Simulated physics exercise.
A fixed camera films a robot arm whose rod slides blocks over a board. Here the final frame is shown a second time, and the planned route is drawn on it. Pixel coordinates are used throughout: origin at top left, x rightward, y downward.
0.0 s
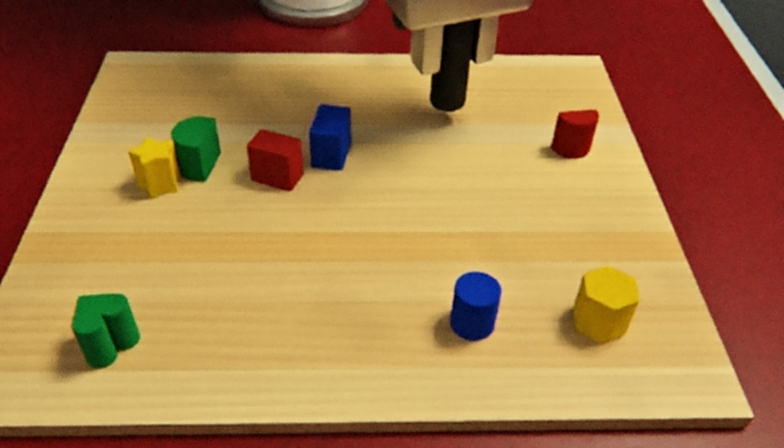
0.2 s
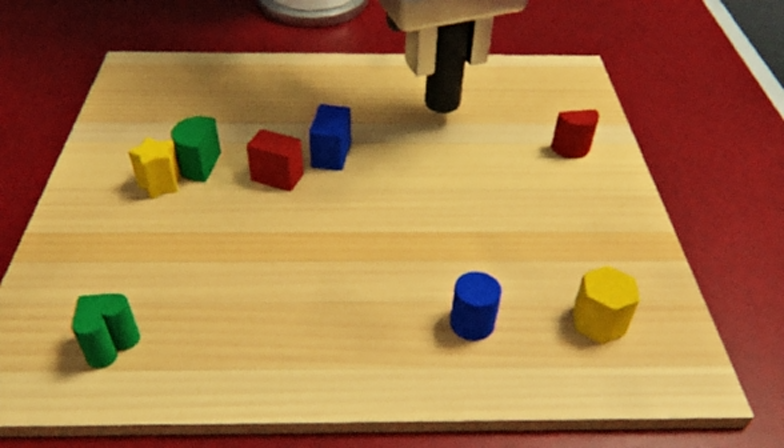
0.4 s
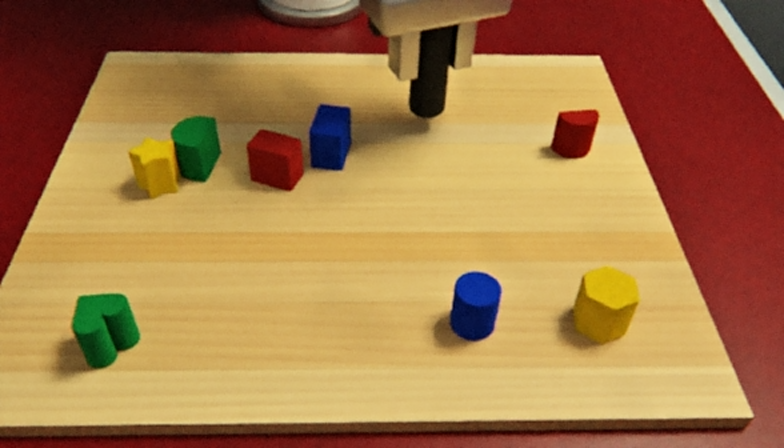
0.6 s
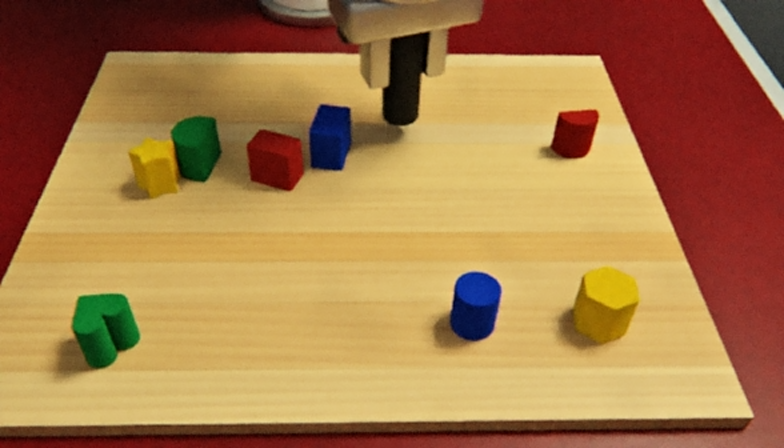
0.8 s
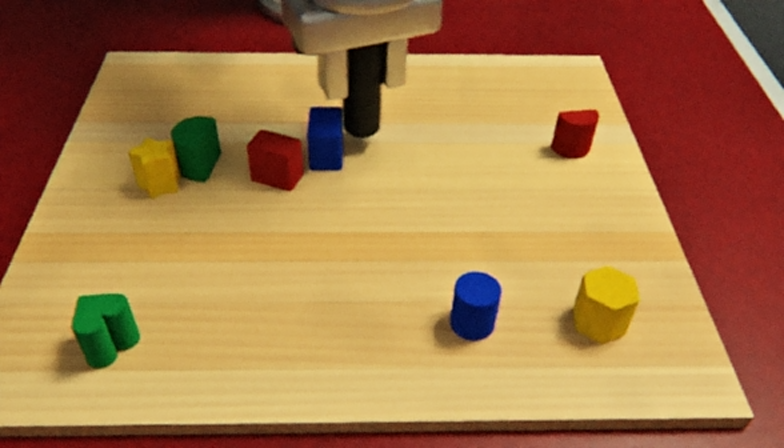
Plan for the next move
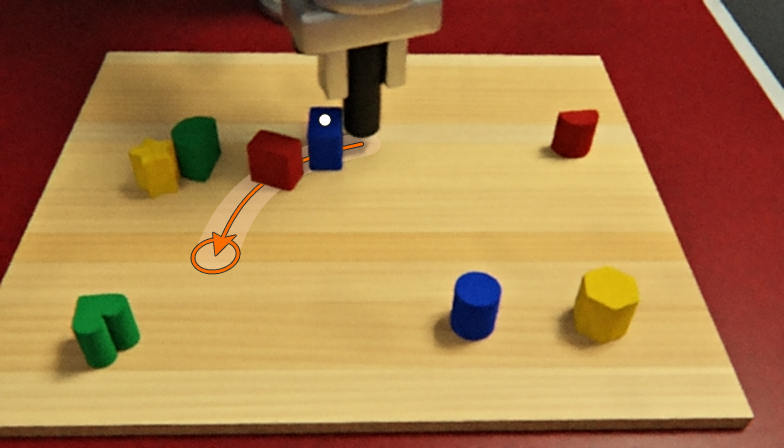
A robot arm moves its black rod left over a wooden board and nudges a blue block.
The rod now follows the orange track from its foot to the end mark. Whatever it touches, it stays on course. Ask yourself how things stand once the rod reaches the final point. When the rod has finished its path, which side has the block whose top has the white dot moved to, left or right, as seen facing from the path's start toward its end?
Slides right.
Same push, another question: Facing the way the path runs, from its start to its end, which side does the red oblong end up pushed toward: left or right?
It slides rightward.
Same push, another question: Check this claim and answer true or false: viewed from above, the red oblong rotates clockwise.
True
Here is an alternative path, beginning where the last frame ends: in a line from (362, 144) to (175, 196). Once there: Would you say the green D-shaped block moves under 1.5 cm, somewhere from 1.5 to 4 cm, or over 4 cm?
It goes under 1.5 cm.
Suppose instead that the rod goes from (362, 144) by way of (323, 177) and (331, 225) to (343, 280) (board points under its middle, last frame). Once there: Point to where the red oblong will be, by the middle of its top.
It should be at about (247, 152).
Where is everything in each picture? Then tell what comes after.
In the first picture, rod tip (447, 103); block tops, green D-shaped block (192, 129); red oblong (274, 142); blue oblong (330, 119).
In the second picture, rod (442, 105); blocks unchanged.
In the third picture, rod (427, 109); blocks unchanged.
In the fourth picture, rod (400, 117); blocks unchanged.
In the fifth picture, rod (362, 128); green D-shaped block (192, 129); red oblong (274, 142); blue oblong (325, 120).
Path on the board, from (362, 144) through (297, 163) and (245, 201) to (216, 255); the dot is on the blue oblong.
What follows on the original path. One third of the way, rod (295, 147); red oblong (236, 159), turned 15° clockwise; blue oblong (262, 144), turned 55° anticlockwise.
Two thirds of the way, rod (242, 185); red oblong (165, 187), turned 40° clockwise; blue oblong (201, 178), turned 25° anticlockwise.
At the end, rod (212, 239); green D-shaped block in place; red oblong (140, 194), turned 75° clockwise; blue oblong (175, 198).
